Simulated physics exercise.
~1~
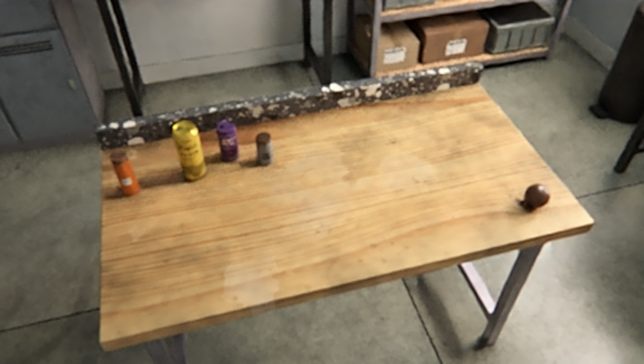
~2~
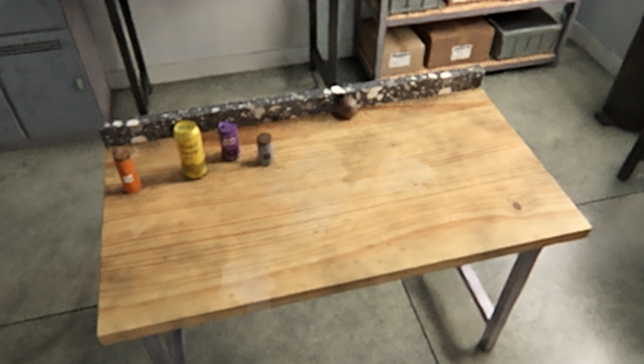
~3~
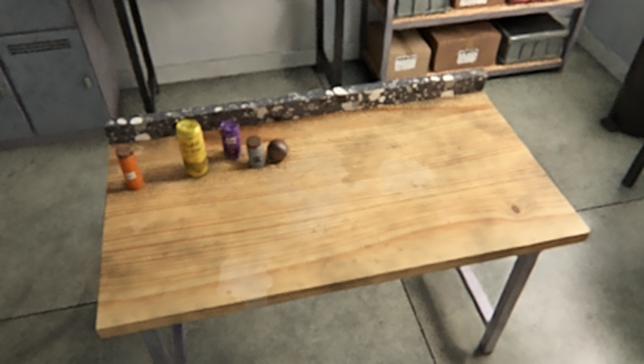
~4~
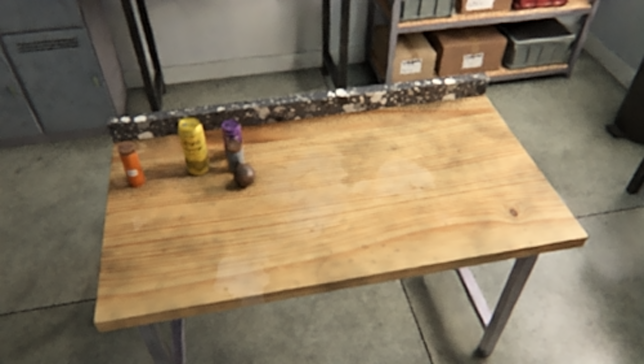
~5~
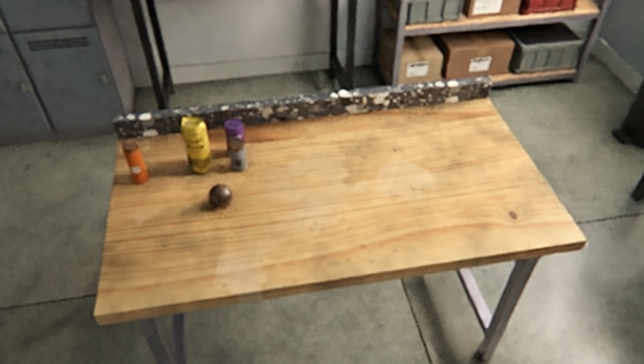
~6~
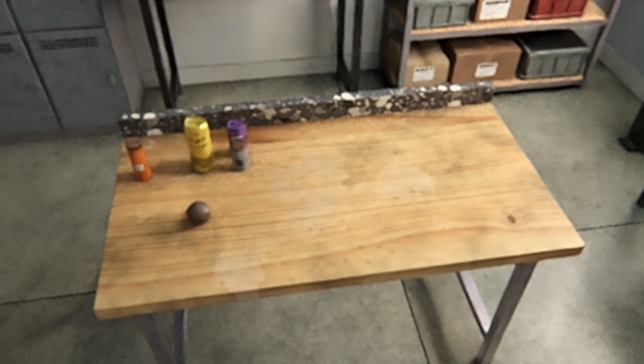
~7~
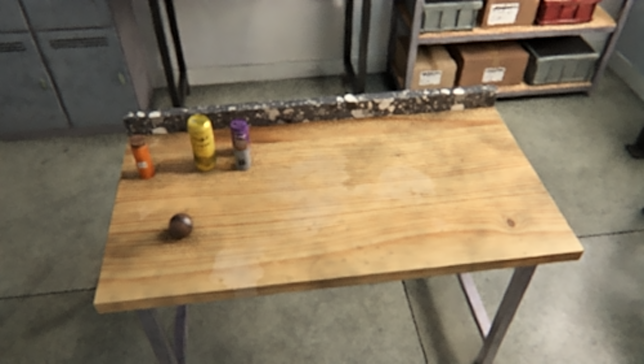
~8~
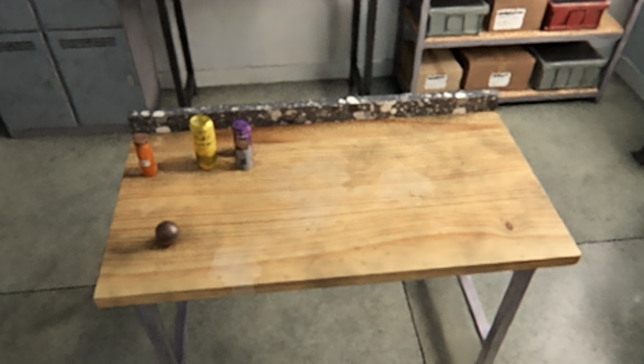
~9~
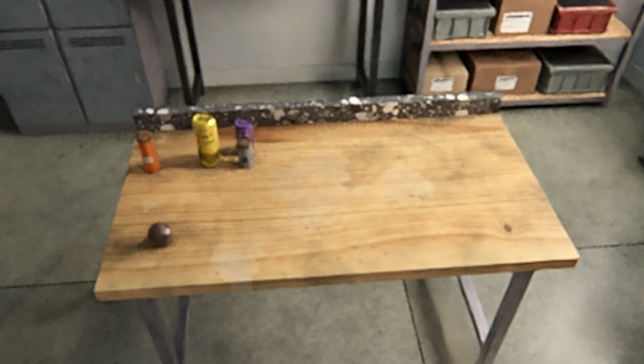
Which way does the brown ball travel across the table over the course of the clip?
The brown ball travels to the left, going from near the right edge to the rail and then on to the left part of the table.
